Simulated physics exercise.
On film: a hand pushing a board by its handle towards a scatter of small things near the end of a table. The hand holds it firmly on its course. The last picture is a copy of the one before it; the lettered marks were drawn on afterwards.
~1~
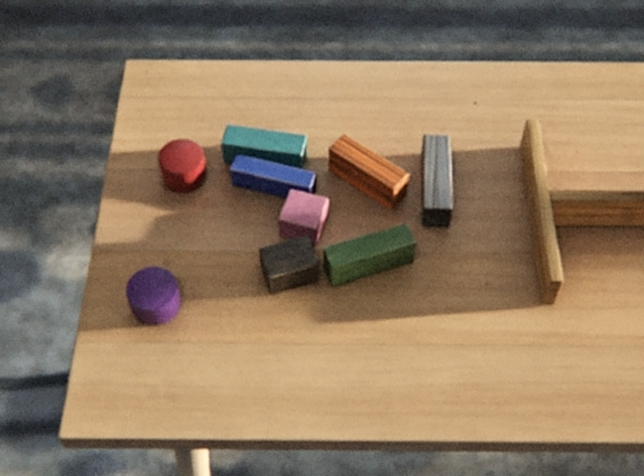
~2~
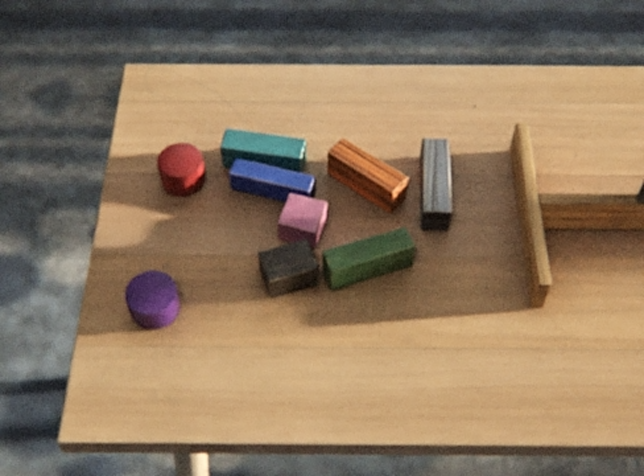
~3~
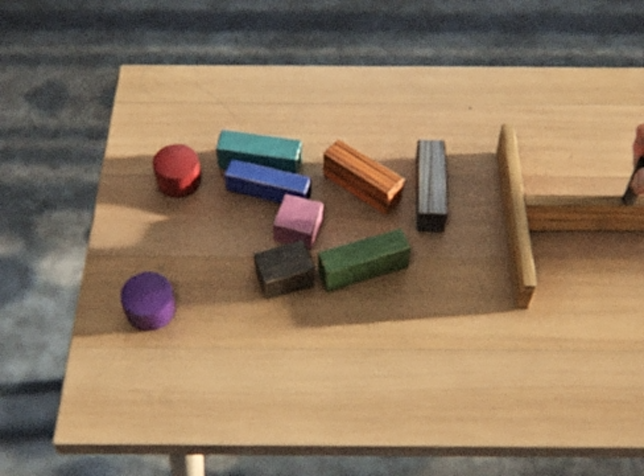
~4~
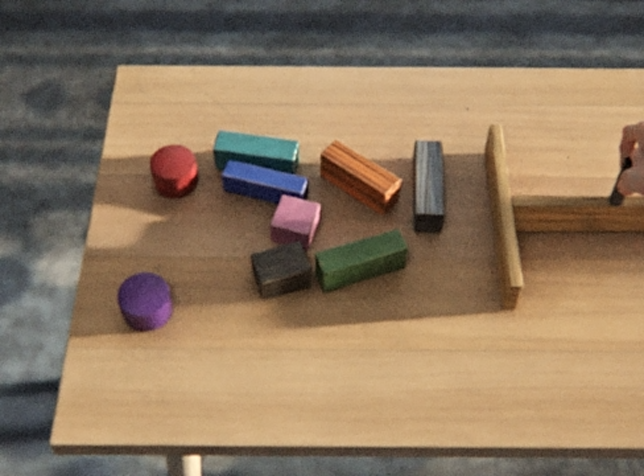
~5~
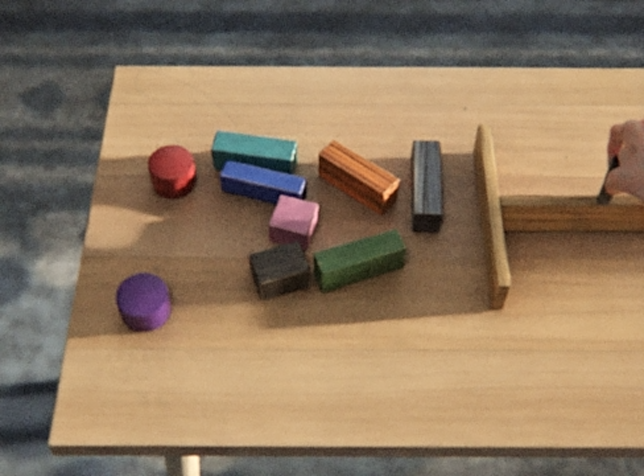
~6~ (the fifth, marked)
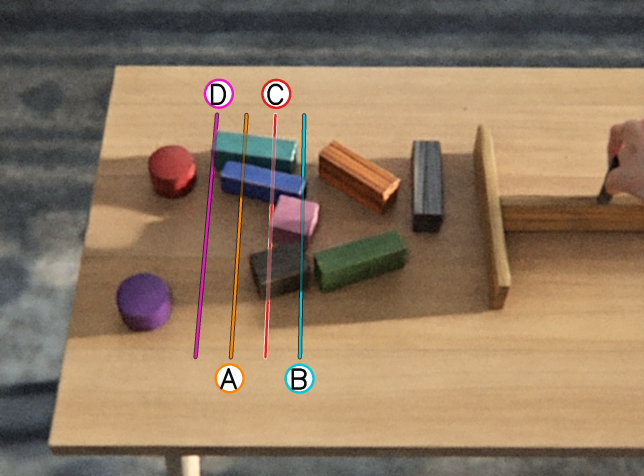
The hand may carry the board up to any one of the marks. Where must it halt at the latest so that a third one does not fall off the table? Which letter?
D.
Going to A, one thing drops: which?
The red tin.
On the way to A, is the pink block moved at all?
Yes.
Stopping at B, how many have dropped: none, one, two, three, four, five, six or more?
In all, none.
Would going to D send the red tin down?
By then, yes.
On the marked copy, A at (239, 225); B at (302, 225); C at (271, 225); D at (207, 225).
Following D. Soon after the start, board (391, 199); black block (267, 272); orange stick (328, 175).
Later, board (288, 199); red tin (126, 172); purple tin (118, 311).
In the end, board (209, 199); red tin over the edge; purple tin over the edge; two fallen.
As for the rest, A is within the limit but short; B is within the limit but short; C is within the limit but short.
